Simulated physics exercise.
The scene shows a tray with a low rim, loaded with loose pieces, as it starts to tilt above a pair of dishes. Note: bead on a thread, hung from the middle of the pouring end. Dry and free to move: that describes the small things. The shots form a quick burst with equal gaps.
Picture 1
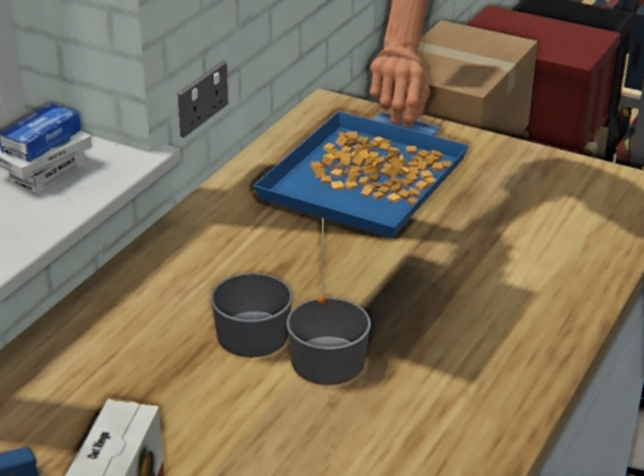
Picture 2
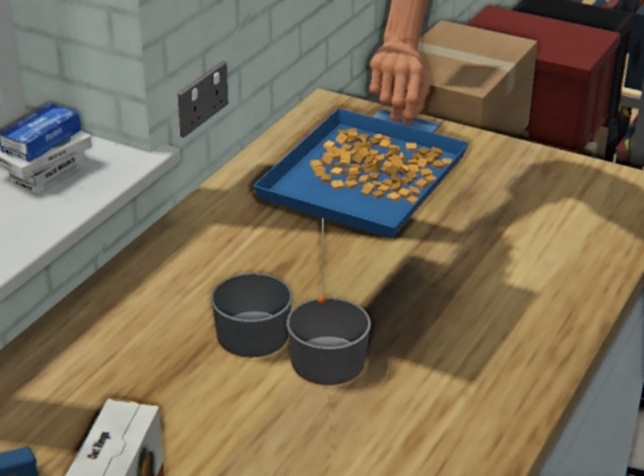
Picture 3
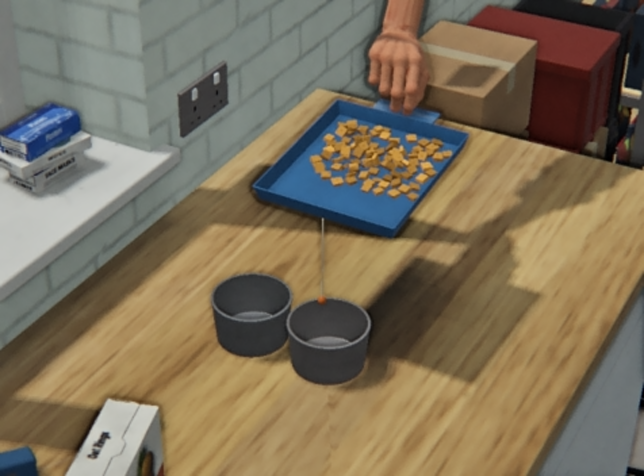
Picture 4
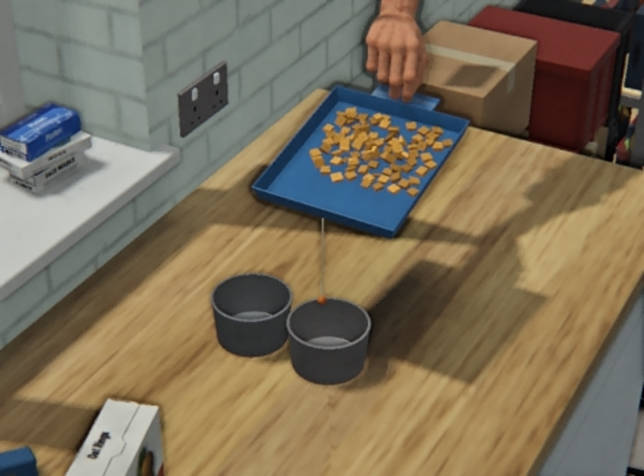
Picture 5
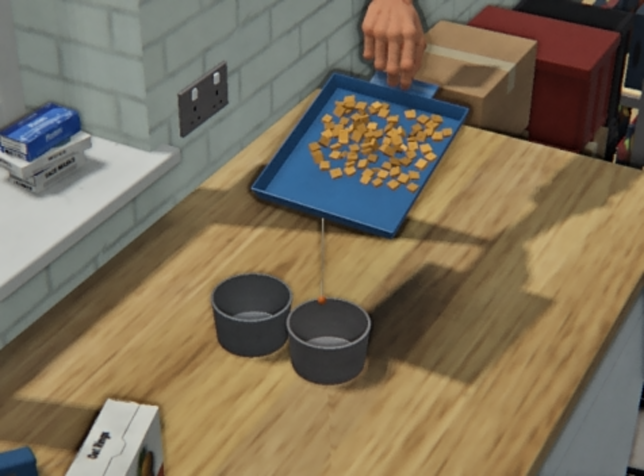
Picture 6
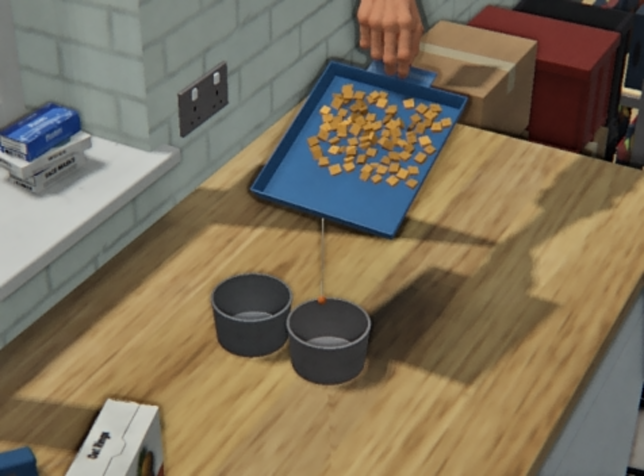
On a wooden counter, a hand gradually tilts a blue tray of cereal squares.
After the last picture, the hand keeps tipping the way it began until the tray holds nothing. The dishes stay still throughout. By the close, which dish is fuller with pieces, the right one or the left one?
The larger share will most likely go to the dish on the right.
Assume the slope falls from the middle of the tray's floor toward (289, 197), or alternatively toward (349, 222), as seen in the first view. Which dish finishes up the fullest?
The leftmost dish; the rightmost dish.
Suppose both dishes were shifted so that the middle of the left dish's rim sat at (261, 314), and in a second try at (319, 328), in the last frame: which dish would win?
Results - the dish on the right side first, the dish on the left side second.
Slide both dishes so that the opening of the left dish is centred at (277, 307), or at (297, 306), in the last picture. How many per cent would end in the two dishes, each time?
About 70% and about 50%.
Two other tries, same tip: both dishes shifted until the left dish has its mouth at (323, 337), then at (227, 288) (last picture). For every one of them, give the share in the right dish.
It comes to roughly 0 per cent in one try and roughly 30 per cent in the next.
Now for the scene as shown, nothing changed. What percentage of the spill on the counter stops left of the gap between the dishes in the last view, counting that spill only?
Close to 40 in a hundred.
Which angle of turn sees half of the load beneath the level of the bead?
The tilt then is about 110°.
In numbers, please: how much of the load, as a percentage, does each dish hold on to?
Left 10 per cent, right 40 per cent.
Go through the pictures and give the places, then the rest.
Corners of the pouring end (260, 185) and (392, 224), level; middle of the load (371, 163), cereal squares; left dish (231, 333); right dish (309, 361); bead on its thread (322, 300), in the first picture.
Corners of the pouring end (259, 185) and (392, 224), level; middle of the load (371, 161), in the second picture.
Corners of the pouring end (259, 185) and (392, 225), tipped barely, level across its low end; middle of the load (371, 156), in the third picture.
Corners of the pouring end (258, 186) and (391, 226), tipped a little, level across its low end; middle of the load (370, 148), in the fourth picture.
Corners of the pouring end (257, 186) and (390, 228), tipped clearly, level across its low end; middle of the load (369, 140), in the fifth picture.
Corners of the pouring end (257, 187) and (390, 230), tipped clearly, level across its low end; middle of the load (368, 133); left dish (231, 333); right dish (309, 361), in the sixth picture.
Just after the last frame, tray tipped steeply; the larger part on the tray; about a tenth in the air.
A moment on, tray tipped past a quarter turn; roughly a quarter on the tray; roughly a quarter in the right dish; just a few in the left dish; roughly a third outside both; roughly a quarter in the air.
Further on, tray tipped past a quarter turn; roughly a third in the right dish; about a tenth in the left dish; roughly half outside both.
When it is over, tray tipped past a quarter turn; roughly a third in the right dish; about a tenth in the left dish; roughly half outside both.
